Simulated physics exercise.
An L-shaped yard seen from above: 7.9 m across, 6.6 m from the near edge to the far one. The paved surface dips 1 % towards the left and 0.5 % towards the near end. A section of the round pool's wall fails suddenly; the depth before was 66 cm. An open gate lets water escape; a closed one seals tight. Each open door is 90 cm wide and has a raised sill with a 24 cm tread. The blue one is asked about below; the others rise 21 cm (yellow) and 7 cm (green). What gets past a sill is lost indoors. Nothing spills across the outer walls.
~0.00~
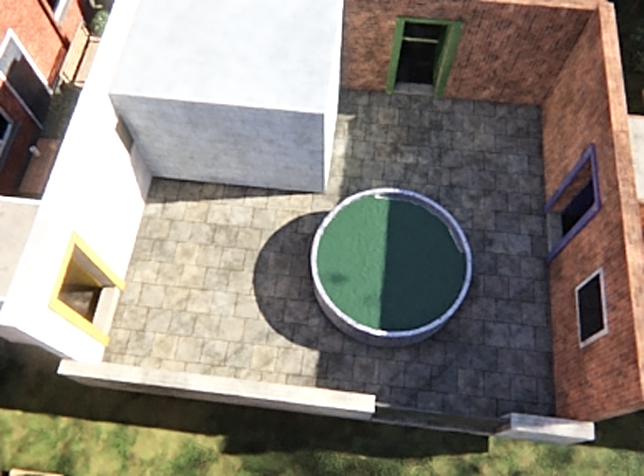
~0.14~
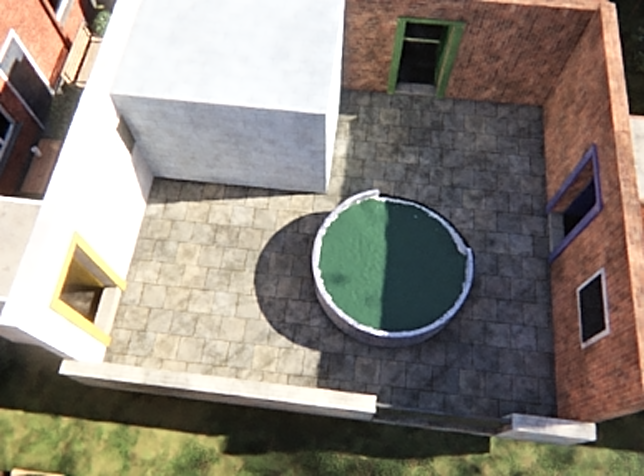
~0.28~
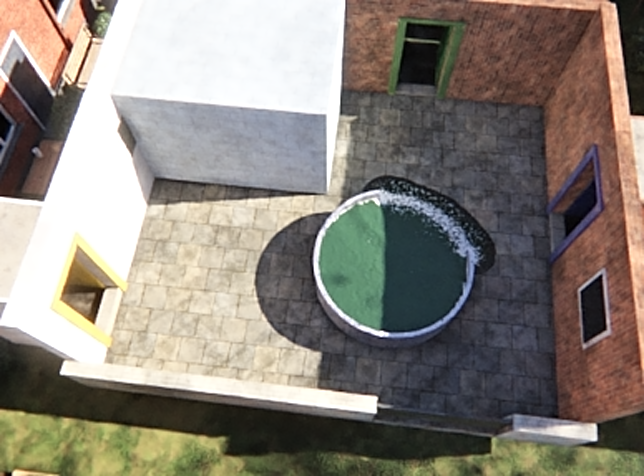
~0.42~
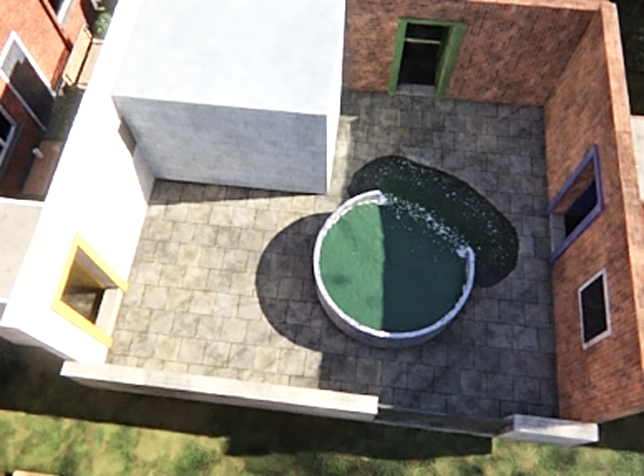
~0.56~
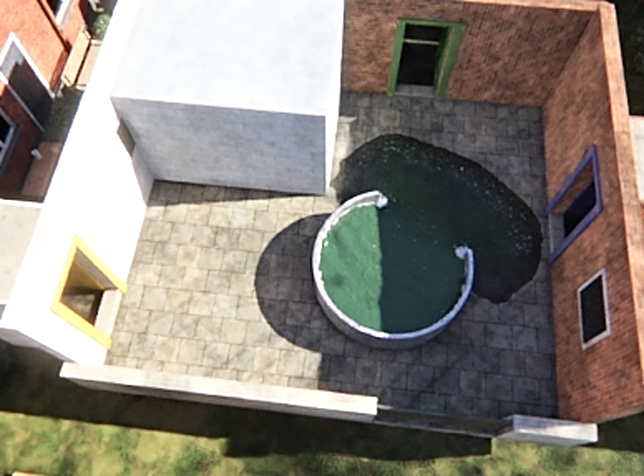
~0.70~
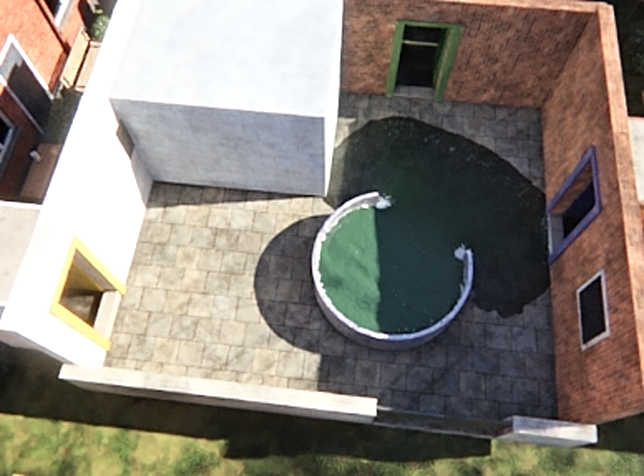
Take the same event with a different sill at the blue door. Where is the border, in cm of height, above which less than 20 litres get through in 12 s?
Close to 17 cm is just enough.
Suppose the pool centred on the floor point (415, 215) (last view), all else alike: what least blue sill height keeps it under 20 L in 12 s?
About 10.5 cm.
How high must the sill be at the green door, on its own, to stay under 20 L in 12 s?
About 23 cm at green.
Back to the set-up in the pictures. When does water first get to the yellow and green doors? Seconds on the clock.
Yellow 7.0 s, green 0.9 s.
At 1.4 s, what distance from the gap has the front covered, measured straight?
Roughly 3.6 m.
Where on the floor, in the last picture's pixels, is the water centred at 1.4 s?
At about (411, 240).
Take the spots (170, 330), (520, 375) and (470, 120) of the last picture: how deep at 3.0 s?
Roughly 0, 1 and 32 cm, in turn.
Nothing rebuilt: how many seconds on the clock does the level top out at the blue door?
Near 1.4 s.
After 1.4 s water covers 35 % of the floor, deepest (28 cm) near (410, 212); 20 cm at the blue door, 14 litres in over its 12 cm sill.
After 3.0 s water covers 40 % of the floor, deepest (36 cm) near (529, 176); 16 cm at the blue door, 52 litres in over its 12 cm sill.
After 12.0 s water covers 95 % of the floor, deepest (12 cm) near (100, 375); 6 cm at the blue door, 76 litres in over its 12 cm sill.
At the blue door as built, the water arrived by 0.7 s and peaked near 20 cm at 1.4 s.
Run again over the same 12 s with other heights there, 29 litres in over 15.5 cm, 3 litres over 21 cm. The limit of 20 litres is kept from about 17 cm up.
